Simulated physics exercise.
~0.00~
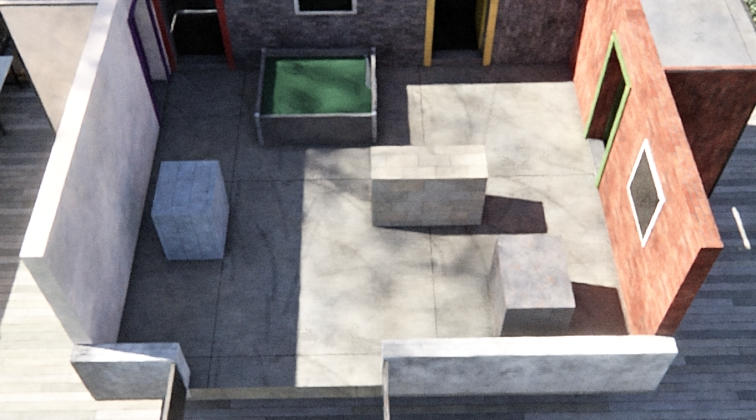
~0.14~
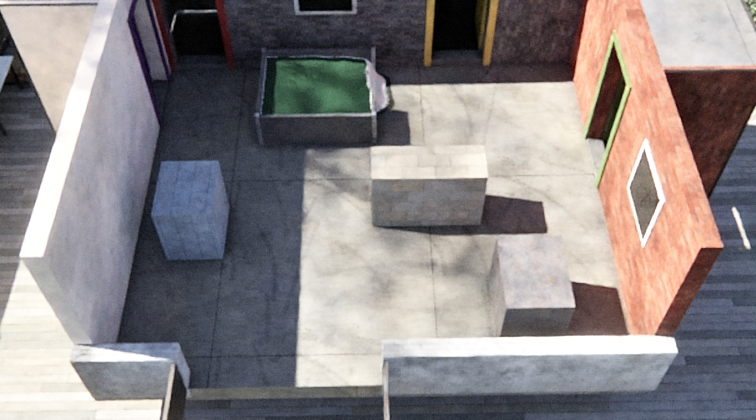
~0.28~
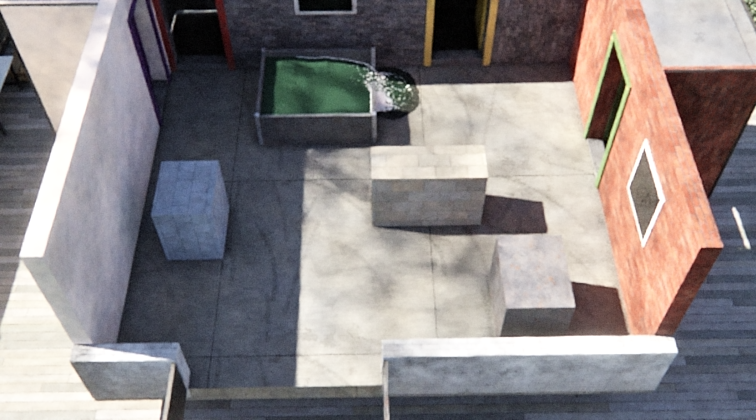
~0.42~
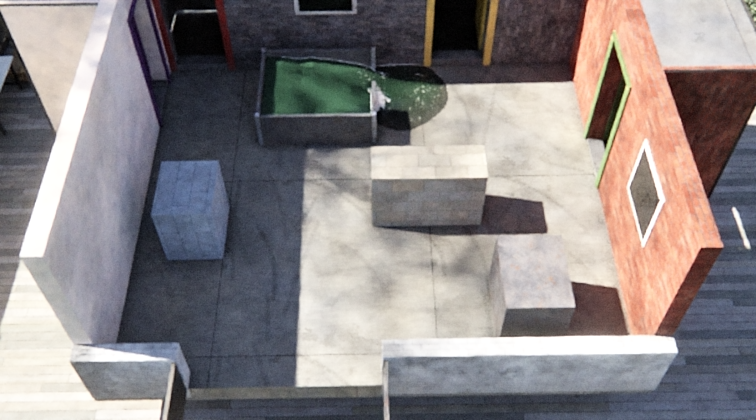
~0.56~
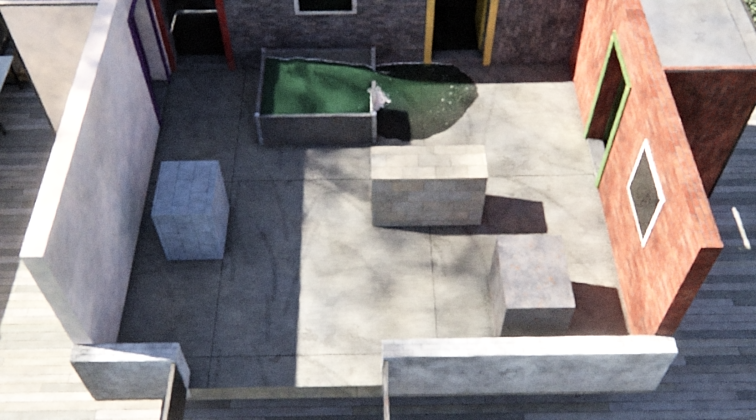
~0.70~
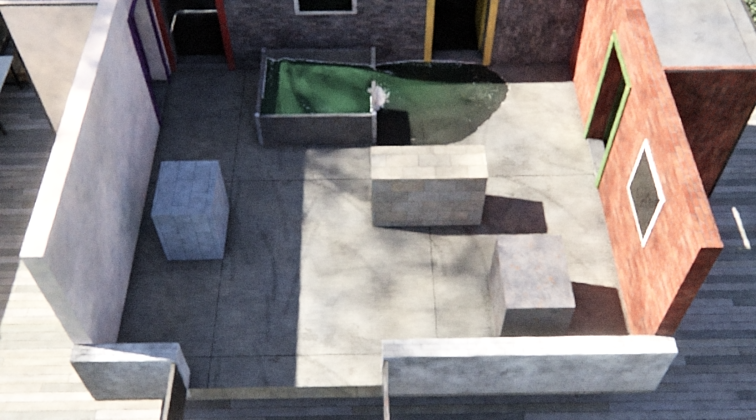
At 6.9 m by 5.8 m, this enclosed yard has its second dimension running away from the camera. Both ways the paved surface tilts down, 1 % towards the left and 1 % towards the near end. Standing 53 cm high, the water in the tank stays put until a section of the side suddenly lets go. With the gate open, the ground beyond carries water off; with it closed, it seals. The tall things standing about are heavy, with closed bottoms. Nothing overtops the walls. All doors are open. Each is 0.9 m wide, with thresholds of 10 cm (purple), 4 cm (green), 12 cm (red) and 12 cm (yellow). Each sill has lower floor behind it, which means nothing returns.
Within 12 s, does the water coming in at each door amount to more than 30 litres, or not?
At the purple door: Not more than 30 litres. At the green door: More than 30 litres. At the red door: Not more than 30 litres. At the yellow door: Not more than 30 litres.
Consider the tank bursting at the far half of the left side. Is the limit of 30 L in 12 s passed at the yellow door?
Well, at yellow it would be too little.
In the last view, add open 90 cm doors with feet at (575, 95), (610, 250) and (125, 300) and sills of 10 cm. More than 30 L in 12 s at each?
Door 1: Higher; door 2: Lower; door 3: Lower.
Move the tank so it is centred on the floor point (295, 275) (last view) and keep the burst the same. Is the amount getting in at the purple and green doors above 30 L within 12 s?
Purple: Within limit; green: Within limit.
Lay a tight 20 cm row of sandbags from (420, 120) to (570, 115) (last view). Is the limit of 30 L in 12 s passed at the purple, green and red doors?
Then, at the purple door it's not exceeded, at the green door it's not exceeded, at the red door it's not exceeded.
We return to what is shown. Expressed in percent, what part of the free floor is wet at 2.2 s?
Covered: Roughly 20 per cent.
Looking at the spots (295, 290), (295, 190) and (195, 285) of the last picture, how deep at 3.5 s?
0, 0 and 0 cm.
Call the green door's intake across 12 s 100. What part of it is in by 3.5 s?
Some 45 in a hundred.
After 1.4 s water covers 15 % of the floor and is deepest (26 cm) near (380, 87); purple door not reached, green door not reached, red door not reached, yellow door 14 cm at the sill, 0 L in.
After 2.2 s water covers 20 % of the floor and is deepest (26 cm) near (560, 83); purple door not reached, green door 10 cm at the sill, 1 L in, red door not reached, yellow door 12 cm at the sill, 2 L in.
After 3.5 s water covers 30 % of the floor and is deepest (18 cm) near (529, 84); purple door not reached, green door 8 cm at the sill, 24 L in, red door not reached, yellow door 9 cm at the sill, 3 L in.
After 7.0 s water covers 55 % of the floor and is deepest (15 cm) near (580, 364); purple door 2 cm at the sill, 0 L in, green door 6 cm at the sill, 46 L in, red door 1 cm at the sill, 0 L in, yellow door 7 cm at the sill, 3 L in.
After 12.0 s water covers 75 % of the floor and is deepest (8 cm) near (580, 364); purple door 1 cm at the sill, 0 L in, green door 3 cm at the sill, 51 L in, red door 0 cm at the sill, 0 L in, yellow door 3 cm at the sill, 3 L in.
